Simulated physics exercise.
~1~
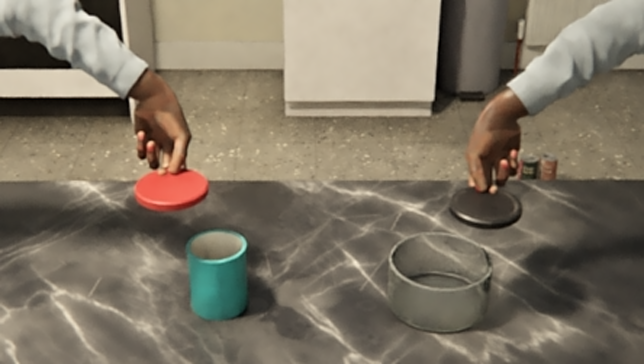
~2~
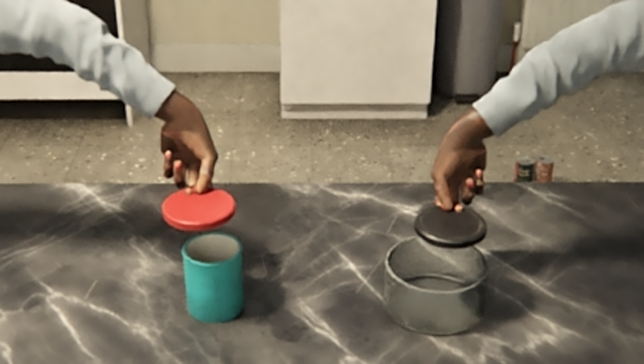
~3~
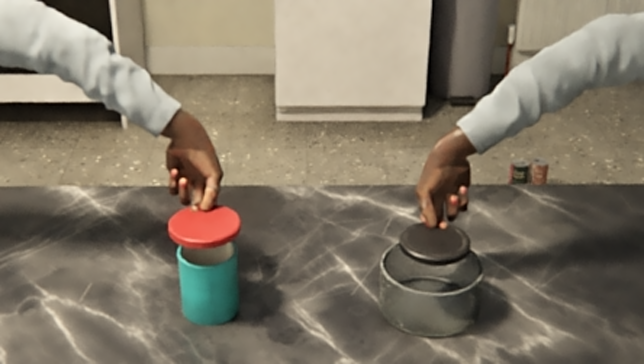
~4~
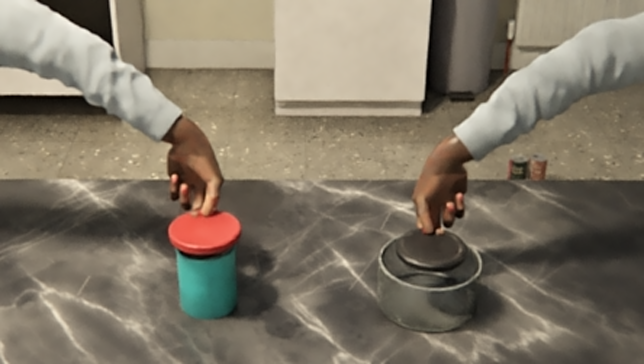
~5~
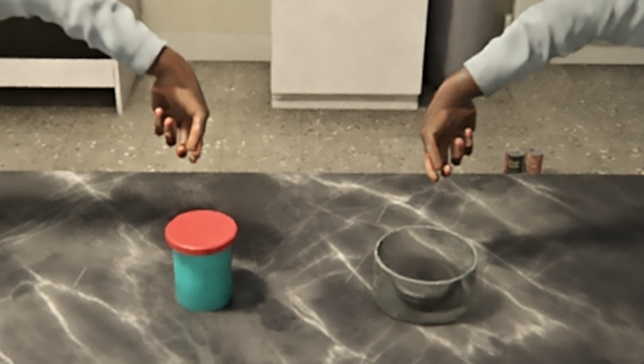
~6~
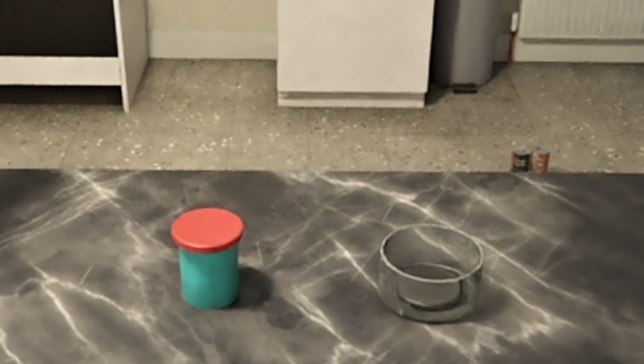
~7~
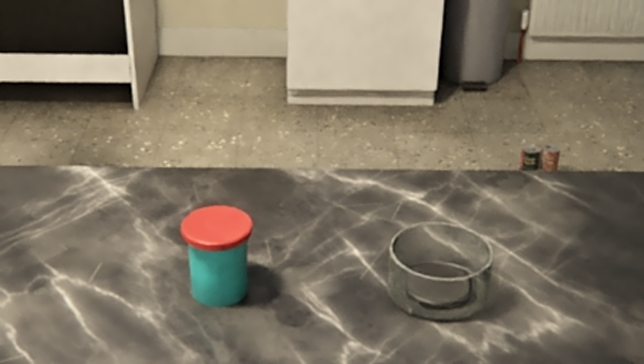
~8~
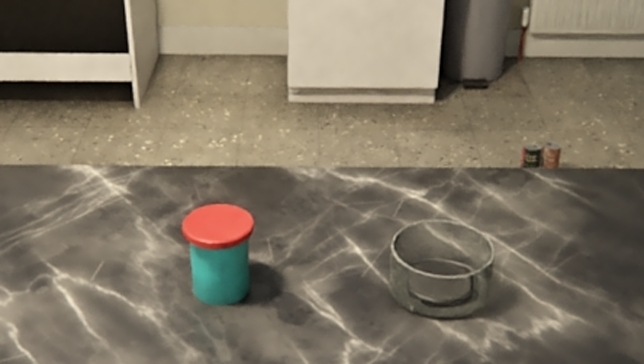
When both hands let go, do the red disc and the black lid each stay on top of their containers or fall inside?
The red disc stays on the rim of the teal pot, covering it. The black lid falls inside the clear glass container.
Two hands release a red disc that covers a teal pot and a black lid that drops inside a glass bowl.
